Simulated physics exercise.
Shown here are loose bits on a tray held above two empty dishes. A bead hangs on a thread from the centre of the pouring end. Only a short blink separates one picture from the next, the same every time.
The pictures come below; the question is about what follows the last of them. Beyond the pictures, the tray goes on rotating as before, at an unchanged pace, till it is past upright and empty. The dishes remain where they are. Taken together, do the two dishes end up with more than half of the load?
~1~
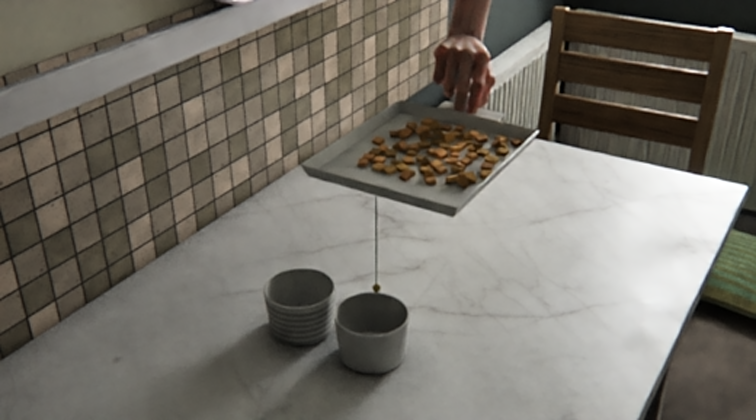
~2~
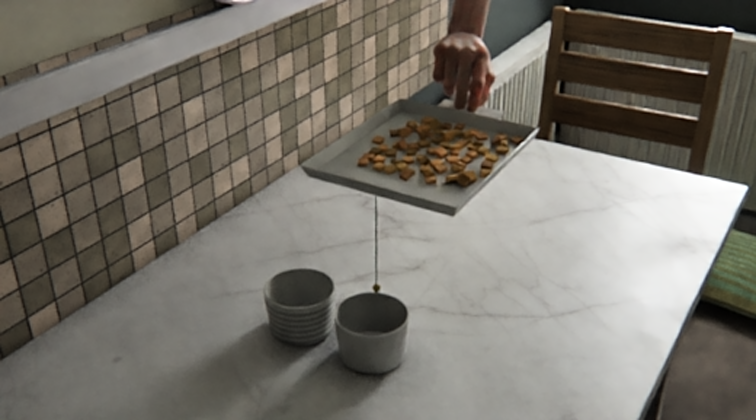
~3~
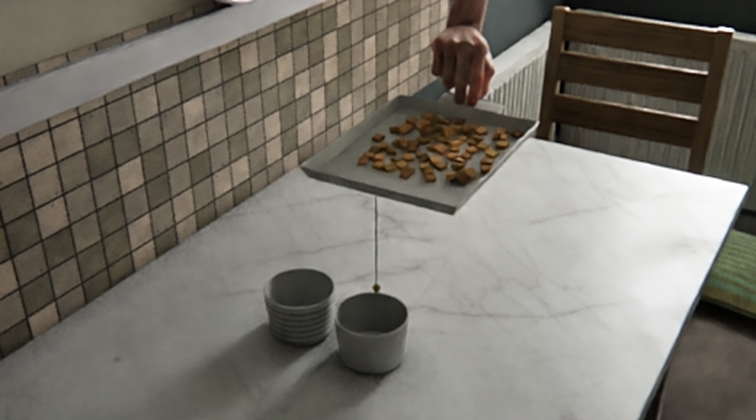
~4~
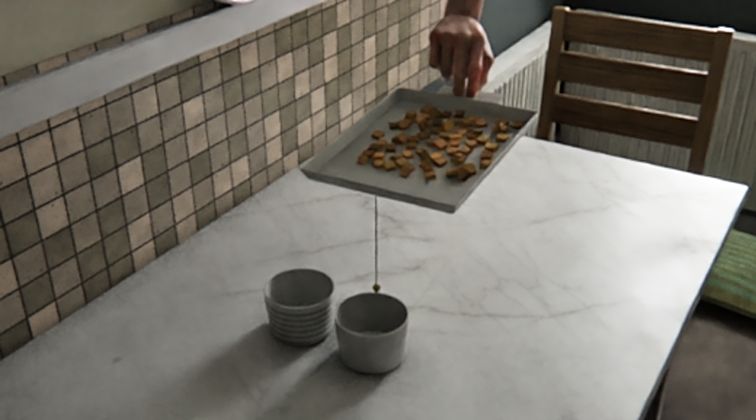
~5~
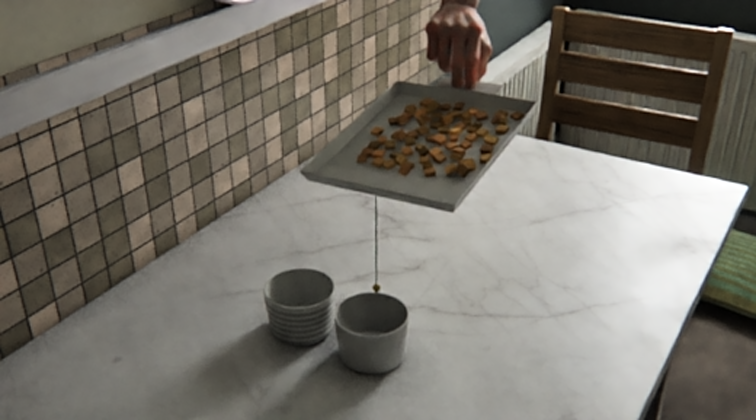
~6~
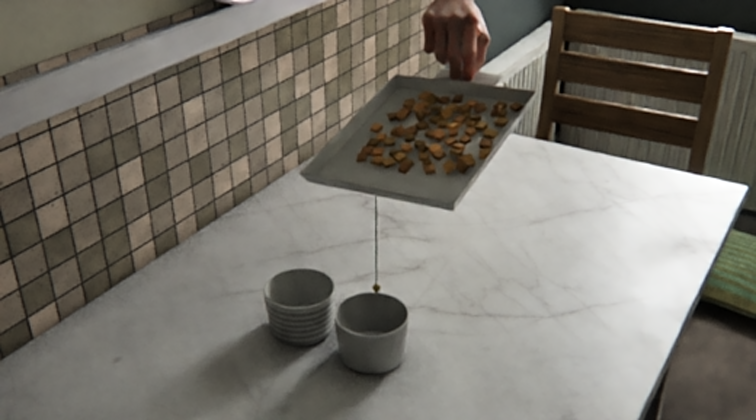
Most gets caught.
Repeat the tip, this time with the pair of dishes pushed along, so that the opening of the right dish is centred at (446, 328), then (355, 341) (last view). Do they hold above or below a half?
Try 1: A lesser share; try 2: A lesser share.
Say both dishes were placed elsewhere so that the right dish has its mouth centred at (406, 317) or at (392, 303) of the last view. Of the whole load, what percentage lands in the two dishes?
Trial 1 around 60 percent, trial 2 around 70 percent.
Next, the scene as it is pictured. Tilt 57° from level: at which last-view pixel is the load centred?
In the last view, the load is centred close to (344, 176).
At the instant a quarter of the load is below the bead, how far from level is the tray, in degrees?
That happens at around 85°.
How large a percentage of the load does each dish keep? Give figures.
So the left dish keeps 80 per cent, and the right one keeps 10 per cent.
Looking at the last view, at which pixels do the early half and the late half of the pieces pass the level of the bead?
I'd say close to (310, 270) at first and close to (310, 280) later on.
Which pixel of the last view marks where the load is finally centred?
Centre at rest: Close to (304, 321).
Shortly afterwards, tray tipped steeply; the bulk on the tray; a little in the air.
Next, tray tipped right over; a little on the tray; a little in the right dish; near half in the left dish; a little outside both; near a quarter in the air.
Some moments later, tray tipped past a quarter turn; a little in the right dish; the bulk in the left dish; a little outside both.
In the end, tray tipped past a quarter turn; a little in the right dish; the bulk in the left dish; a little outside both.
